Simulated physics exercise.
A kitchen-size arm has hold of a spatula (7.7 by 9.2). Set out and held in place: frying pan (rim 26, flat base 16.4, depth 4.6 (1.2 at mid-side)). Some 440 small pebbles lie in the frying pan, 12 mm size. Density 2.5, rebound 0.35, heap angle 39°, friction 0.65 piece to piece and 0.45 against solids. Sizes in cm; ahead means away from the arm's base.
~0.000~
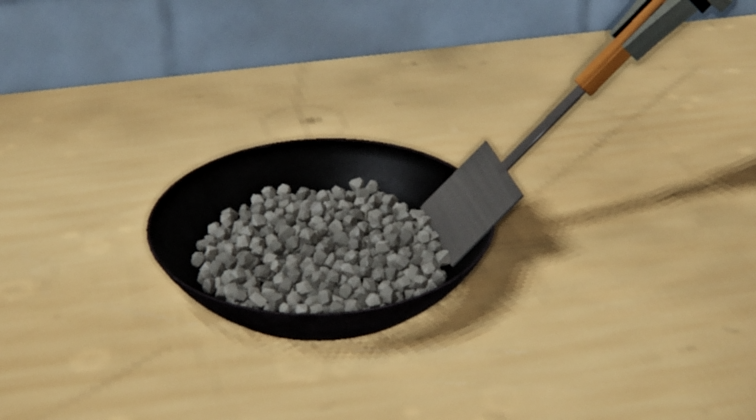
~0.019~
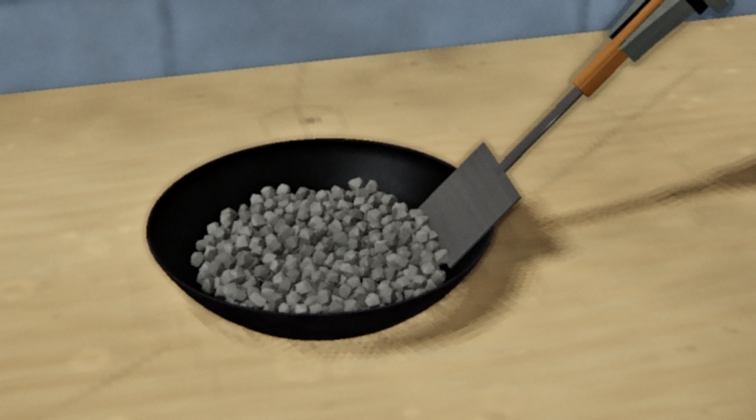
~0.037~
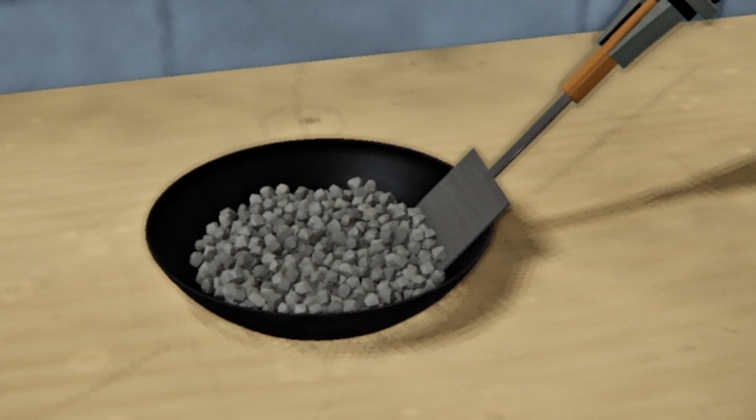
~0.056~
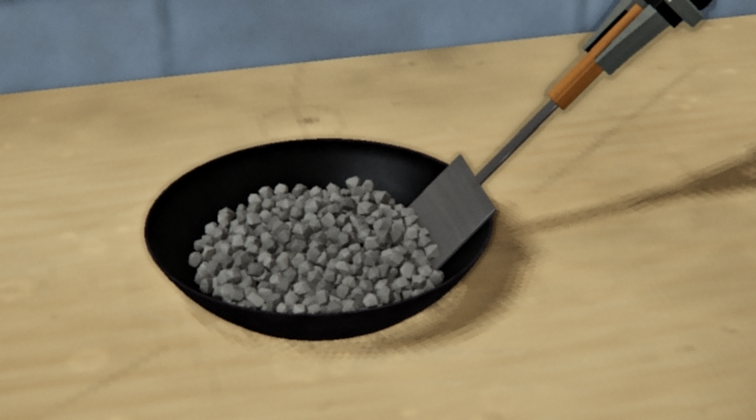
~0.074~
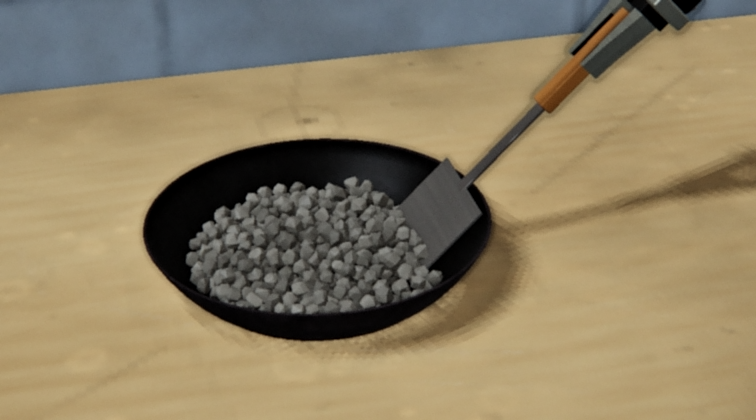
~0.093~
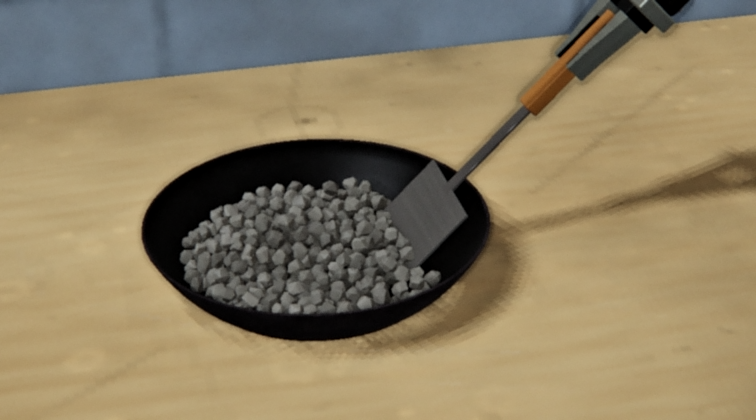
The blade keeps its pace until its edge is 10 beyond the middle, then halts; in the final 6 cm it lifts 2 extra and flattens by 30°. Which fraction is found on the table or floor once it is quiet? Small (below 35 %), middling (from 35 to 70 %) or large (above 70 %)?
On the table or floor the share is small, below 35 %.
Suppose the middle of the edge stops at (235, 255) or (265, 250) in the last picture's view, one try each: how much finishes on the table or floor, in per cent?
About 0 and 0 per cent.
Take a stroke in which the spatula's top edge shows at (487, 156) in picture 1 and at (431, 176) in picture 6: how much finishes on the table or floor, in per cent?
Some 30 per cent.
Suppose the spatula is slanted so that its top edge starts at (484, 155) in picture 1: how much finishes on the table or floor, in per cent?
Some 35 per cent.
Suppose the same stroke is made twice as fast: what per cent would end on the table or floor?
It would be near 45 per cent.
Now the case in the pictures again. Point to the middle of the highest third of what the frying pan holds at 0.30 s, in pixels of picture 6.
Near (210, 231).
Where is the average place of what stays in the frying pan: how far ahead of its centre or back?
About 5.0 cm ahead.
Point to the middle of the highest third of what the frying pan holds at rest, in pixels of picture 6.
At about (194, 248).
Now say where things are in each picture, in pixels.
In the first frame, the spatula top edge at (504, 167), sloping 45°; upper third of the load around (326, 242), from x 200 to 445, top at y 185; 440 in the frying pan.
In the second frame, the spatula top edge at (502, 169), sloping 45°; upper third of the load around (326, 242), from x 200 to 440, top at y 185.
In the third frame, the spatula top edge at (491, 175), sloping 45°; upper third of the load around (328, 241), from x 195 to 440, top at y 185.
In the fourth frame, the spatula top edge at (478, 181), sloping 45°; upper third of the load around (324, 239), from x 195 to 435, top at y 185.
In the fifth frame, the spatula top edge at (464, 185), sloping 45°; upper third of the load around (314, 236), from x 195 to 435, top at y 185.
In the sixth frame, the spatula top edge at (450, 187), sloping 45°; upper third of the load around (302, 238), from x 185 to 435, top at y 185; 440 in the frying pan.
After 0.20 s, sloping 45°, highest piece 5 above the table; 440 in the frying pan.
After 0.30 s, sloping 34°, highest piece 6 above the table; 439 in the frying pan, 1 on the blade or in flight.
After 0.55 s, sloping 15°, highest piece 7 above the table; 336 in the frying pan, 93 on the table or floor, 11 on the blade or in flight.
After 1.60 s, sloping 15°, highest piece 6 above the table; 334 in the frying pan, 106 on the table or floor.
In the end, 334 in the frying pan, 106 on the table or floor. That is 24 % on the table or floor.
